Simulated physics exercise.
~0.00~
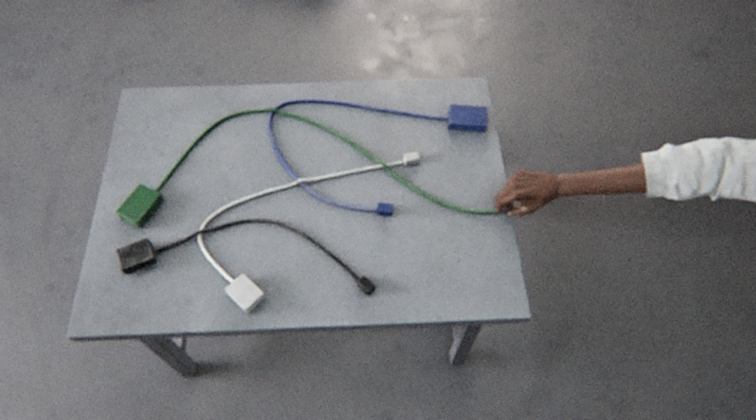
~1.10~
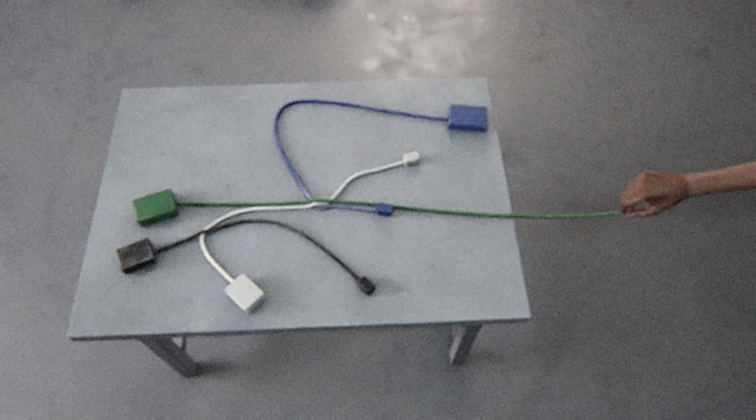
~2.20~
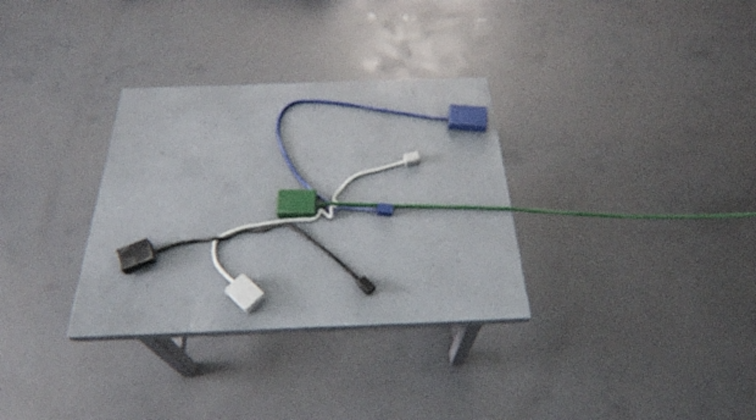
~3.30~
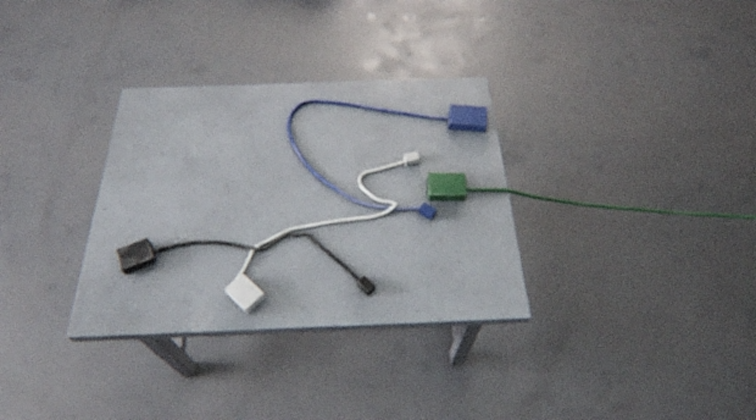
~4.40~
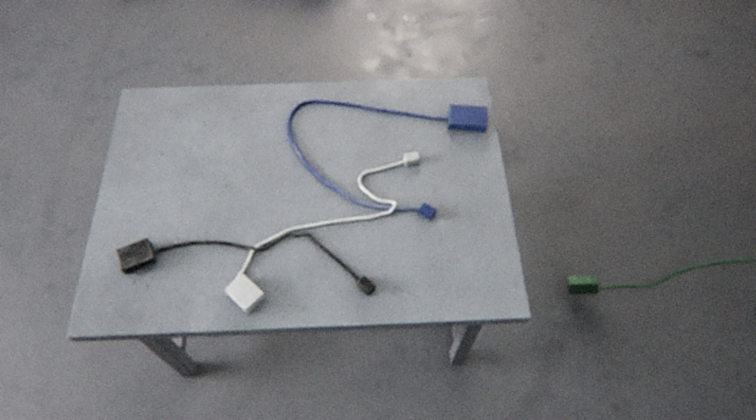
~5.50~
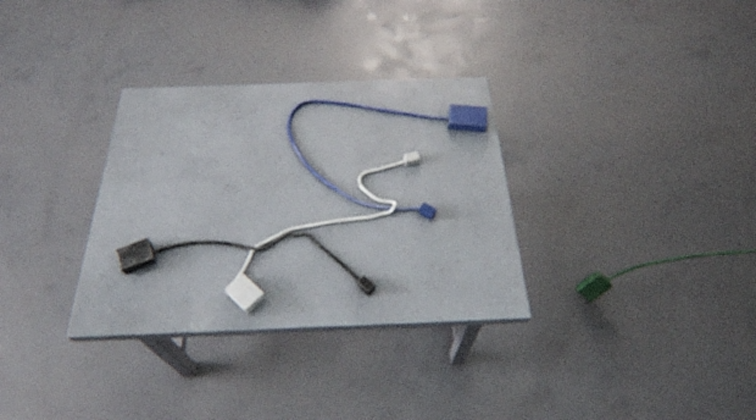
Green cable being pulled rightward by a hand from four tangled leads, dragging its charger off the table and nudging the blue plug.
